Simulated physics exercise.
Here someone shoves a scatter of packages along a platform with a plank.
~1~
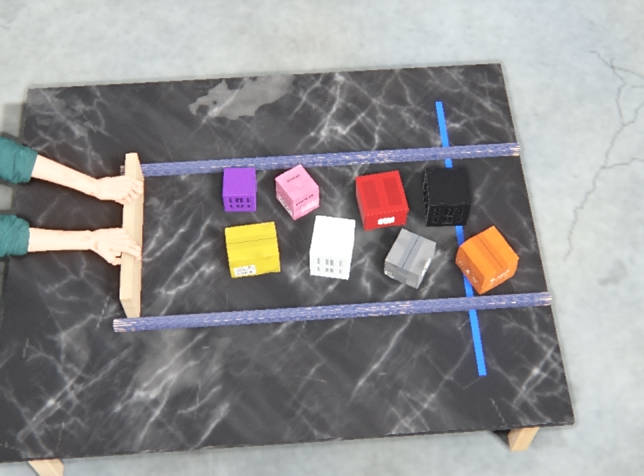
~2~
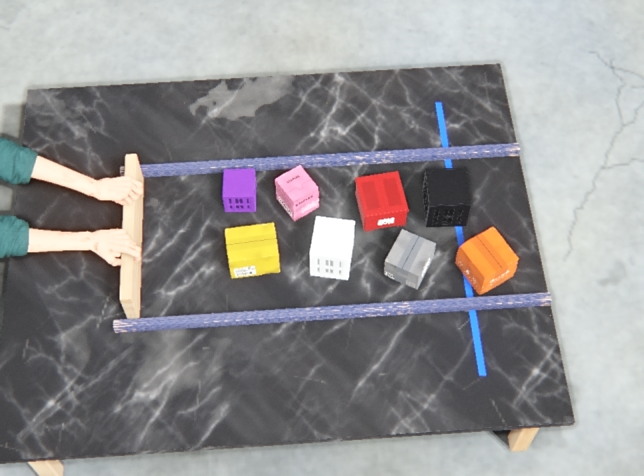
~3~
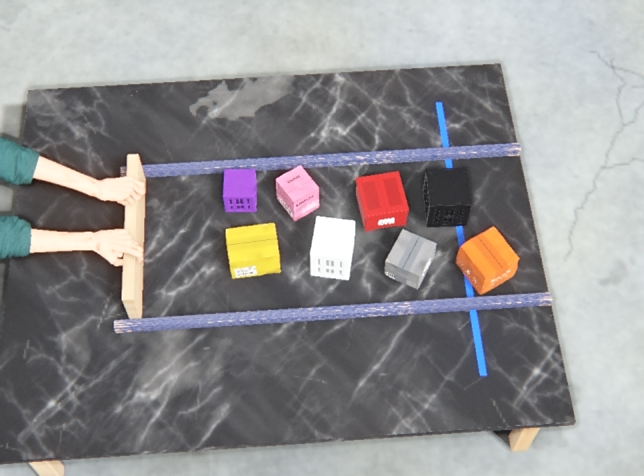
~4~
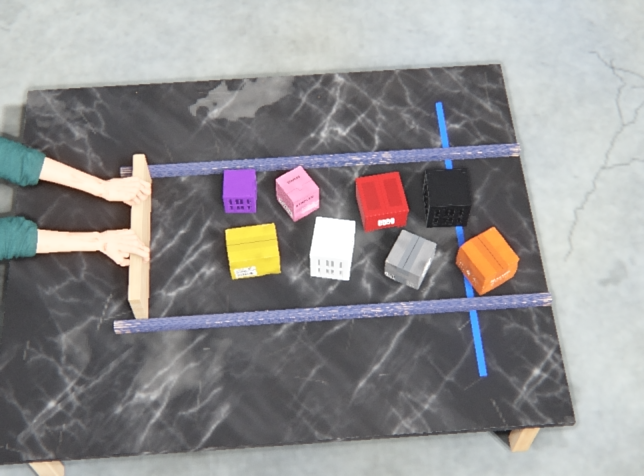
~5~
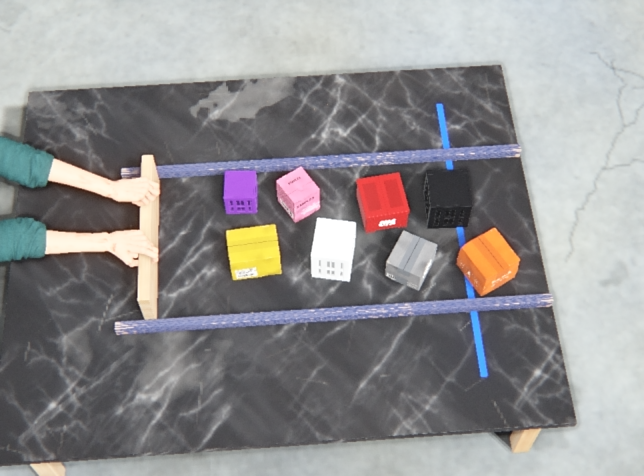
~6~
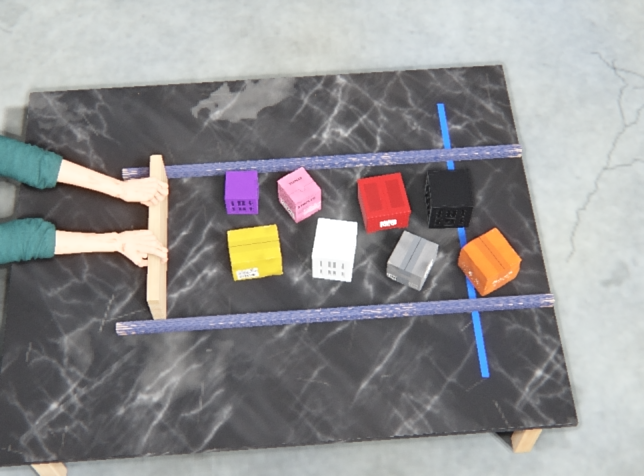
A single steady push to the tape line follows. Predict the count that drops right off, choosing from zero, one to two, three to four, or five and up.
The count is three to four.
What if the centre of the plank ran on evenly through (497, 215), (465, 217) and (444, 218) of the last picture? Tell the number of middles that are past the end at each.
Per position: 6 / 4 / 3.
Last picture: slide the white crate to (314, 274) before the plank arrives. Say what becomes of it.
Put there, it simply holds its spot.
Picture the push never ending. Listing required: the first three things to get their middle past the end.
Listing earliest first, you get the orange box, the black crate and the grey parcel.
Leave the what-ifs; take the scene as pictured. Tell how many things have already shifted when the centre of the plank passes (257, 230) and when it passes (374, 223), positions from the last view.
In order, the tallies are 3 and 8.
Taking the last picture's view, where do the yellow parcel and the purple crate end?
The yellow parcel stops around (491, 240); the purple crate around (470, 177).
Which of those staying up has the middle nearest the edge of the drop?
The white crate, it is.
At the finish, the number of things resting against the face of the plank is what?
It ends up touching 2.
Soon after, none off yet; orange box at rest near (489, 262); black crate at rest near (448, 199); grey parcel at rest near (412, 261).
Then, none off yet; orange box moved a little near (513, 263); black crate moved about its own width near (483, 202); grey parcel moved about its own width near (470, 254).
By the end, the number that fall off is three or four; fallen, red tote, grey parcel, black crate and orange box.
